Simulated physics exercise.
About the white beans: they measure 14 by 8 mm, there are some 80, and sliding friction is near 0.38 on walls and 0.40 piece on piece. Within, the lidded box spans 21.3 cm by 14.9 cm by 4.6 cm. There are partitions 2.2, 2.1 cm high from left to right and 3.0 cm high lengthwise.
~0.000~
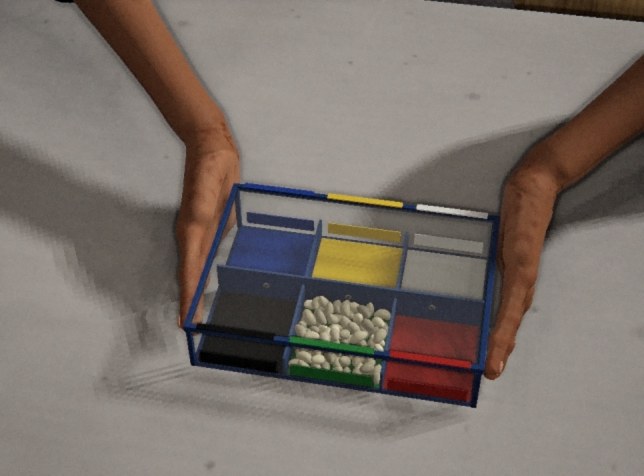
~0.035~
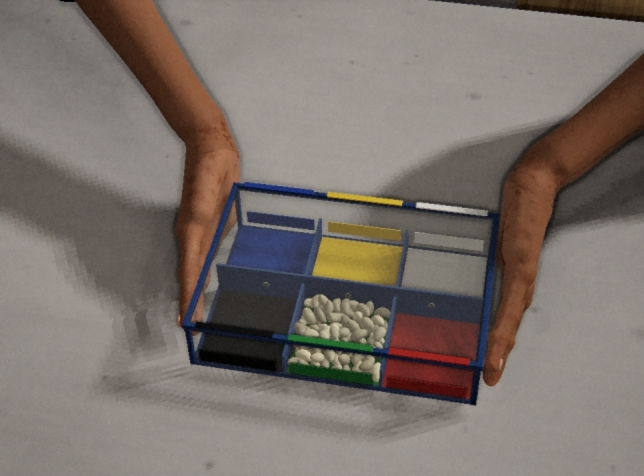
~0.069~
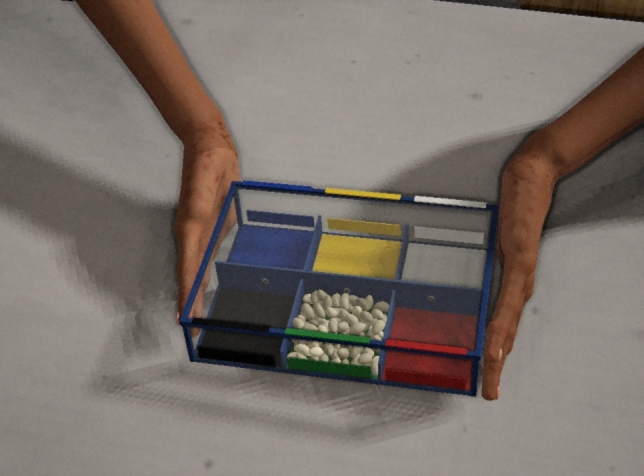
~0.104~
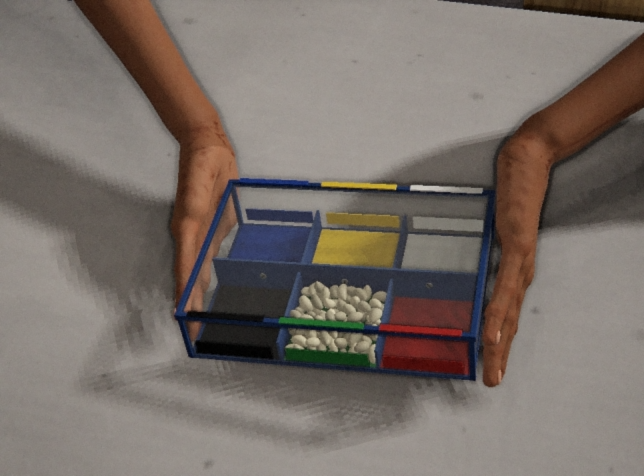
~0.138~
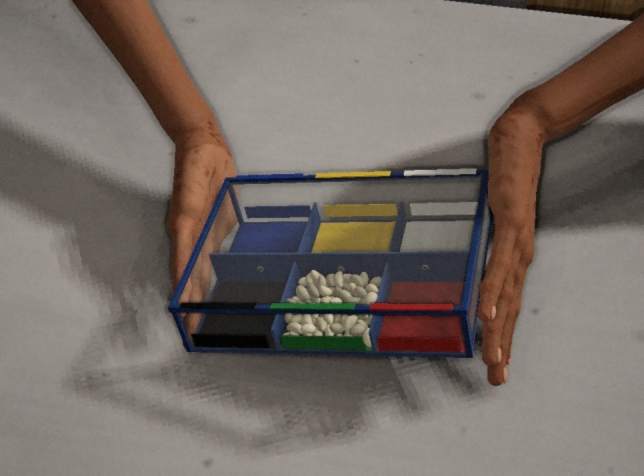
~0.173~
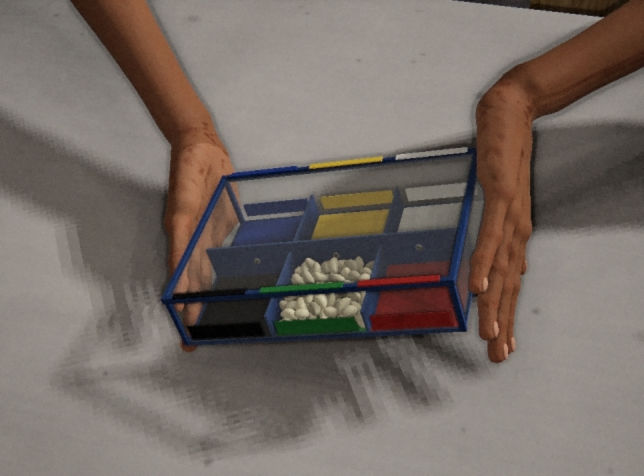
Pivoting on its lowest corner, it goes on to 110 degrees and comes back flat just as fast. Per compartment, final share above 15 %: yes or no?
Red compartment no; blue compartment yes; green compartment no; yellow compartment no; white compartment no; black compartment yes.
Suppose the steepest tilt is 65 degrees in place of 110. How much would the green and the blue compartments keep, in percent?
Green 60 %, blue 10 %.
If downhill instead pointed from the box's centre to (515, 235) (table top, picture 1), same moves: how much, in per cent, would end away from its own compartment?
90 %.
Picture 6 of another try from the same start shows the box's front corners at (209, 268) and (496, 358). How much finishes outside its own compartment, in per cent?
Around 100 per cent, it would seem.
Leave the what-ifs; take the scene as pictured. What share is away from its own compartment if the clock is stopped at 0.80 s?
At that instant it's around 70 per cent.
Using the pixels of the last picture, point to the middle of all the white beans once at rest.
Look around (241, 293) in the last picture.
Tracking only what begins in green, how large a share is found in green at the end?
That compartment keeps close to 0 per cent of its own pieces.
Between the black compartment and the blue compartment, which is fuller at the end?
More settles in the black compartment.
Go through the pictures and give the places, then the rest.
The first picture shows box tilt 0 degrees, front corners at (190, 325) and (478, 367); green 100 %.
The second picture shows box tilt 1 degrees, front corners at (189, 324) and (477, 364).
The third picture shows box tilt 3 degrees, front corners at (186, 320) and (475, 354), lowest corner left back.
The fourth picture shows box tilt 7 degrees, front corners at (181, 314) and (470, 335), lowest corner left back.
The fifth picture shows box tilt 13 degrees, front corners at (175, 306) and (462, 309), lowest corner left back.
The sixth picture shows box tilt 19 degrees, front corners at (168, 298) and (449, 279), lowest corner left back; green 100 %. Its pace works out near 165 degrees a second.
Then, at 0.80 s, tilt 110 degrees; blue 20 %, green 30 %, black 50 %.
After 1.22 s, tilt 48 degrees; blue 35 %, black 60 %.
After 1.72 s, tilt 0 degrees; blue 35 %, black 60 %.
By 2.4 s all is still; red 0 %, blue 35 %, green 0 %, yellow 0 %, white 0 %, black 60 %.
